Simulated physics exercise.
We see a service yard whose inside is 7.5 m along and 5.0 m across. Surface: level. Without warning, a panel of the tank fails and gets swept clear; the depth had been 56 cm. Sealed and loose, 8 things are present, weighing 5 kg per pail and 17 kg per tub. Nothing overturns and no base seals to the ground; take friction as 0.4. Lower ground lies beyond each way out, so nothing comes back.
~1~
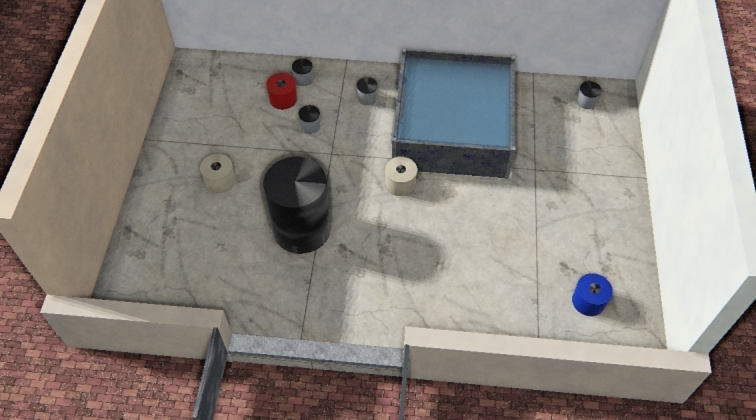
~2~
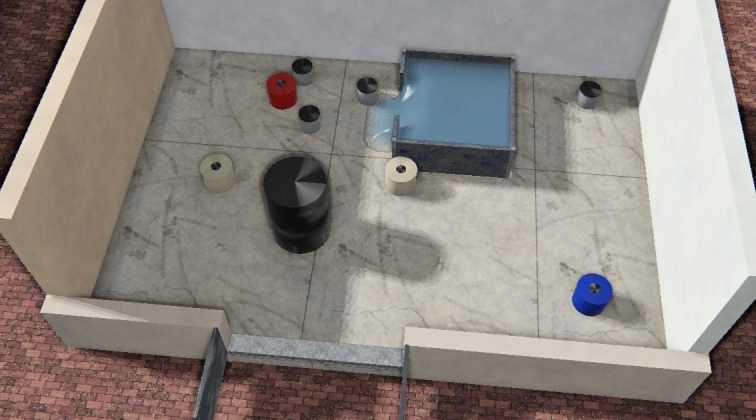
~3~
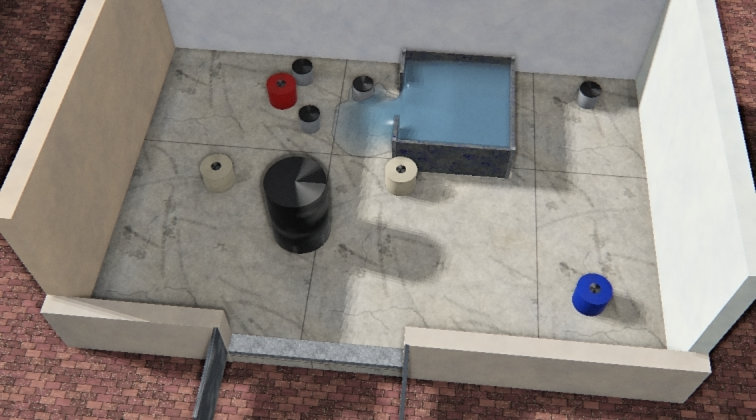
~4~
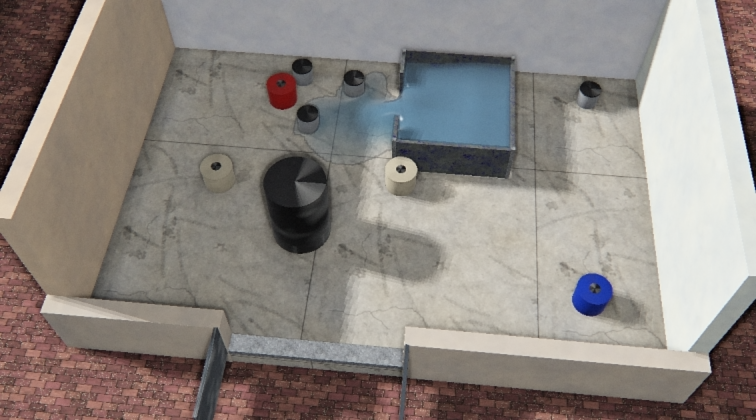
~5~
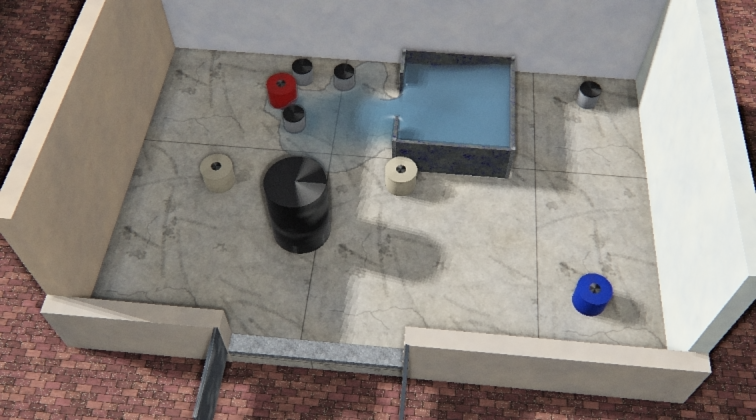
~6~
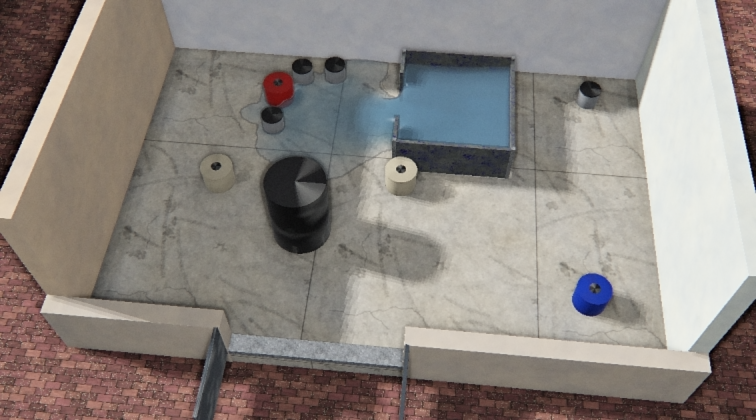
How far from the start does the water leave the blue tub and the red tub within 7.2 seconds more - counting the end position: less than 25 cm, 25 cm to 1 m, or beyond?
Blue tub hardly moves, red tub goes a long way.
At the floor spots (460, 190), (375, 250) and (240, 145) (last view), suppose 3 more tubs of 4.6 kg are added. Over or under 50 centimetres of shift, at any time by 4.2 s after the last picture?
In that order: Less, under, over.
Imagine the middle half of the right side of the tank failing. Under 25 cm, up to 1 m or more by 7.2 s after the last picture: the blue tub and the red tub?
Log: Blue tub large displacement; red tub negligible displacement.
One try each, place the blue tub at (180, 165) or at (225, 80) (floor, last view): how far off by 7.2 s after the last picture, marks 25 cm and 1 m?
One try each gives this: It wanders off a long way, then it wanders off a long way.
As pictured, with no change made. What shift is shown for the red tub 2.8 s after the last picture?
Shift by then: About 120 cm.
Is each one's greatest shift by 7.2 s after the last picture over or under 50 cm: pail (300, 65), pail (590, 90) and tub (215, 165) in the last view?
Beyond, within, beyond.
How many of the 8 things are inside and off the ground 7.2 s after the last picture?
Just then, the number is 2.
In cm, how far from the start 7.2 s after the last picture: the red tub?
Measured offset: Near 300 cm.
Then, 0.9 s after the last picture the blue tub is near (595, 289), 0.0 m from its start, aground; the red tub is near (212, 67), 1.1 m from its start, aground; 0 of 8 are out; 2 afloat.
Then, 2.8 s after the last picture the blue tub is near (595, 289), 0.0 m from its start, aground; the red tub is near (204, 117), 1.3 m from its start, afloat; 0 of 8 are out; 4 afloat.
Then, 4.8 s after the last picture the blue tub is near (595, 289), 0.0 m from its start, aground; the red tub is near (219, 215), 2.5 m from its start, aground; 0 of 8 are out; 3 afloat.
Then, 7.2 s after the last picture the blue tub is near (595, 289), 0.0 m from its start, aground; the red tub is near (234, 241), 2.9 m from its start, aground; 1 of 8 are out; 2 afloat.
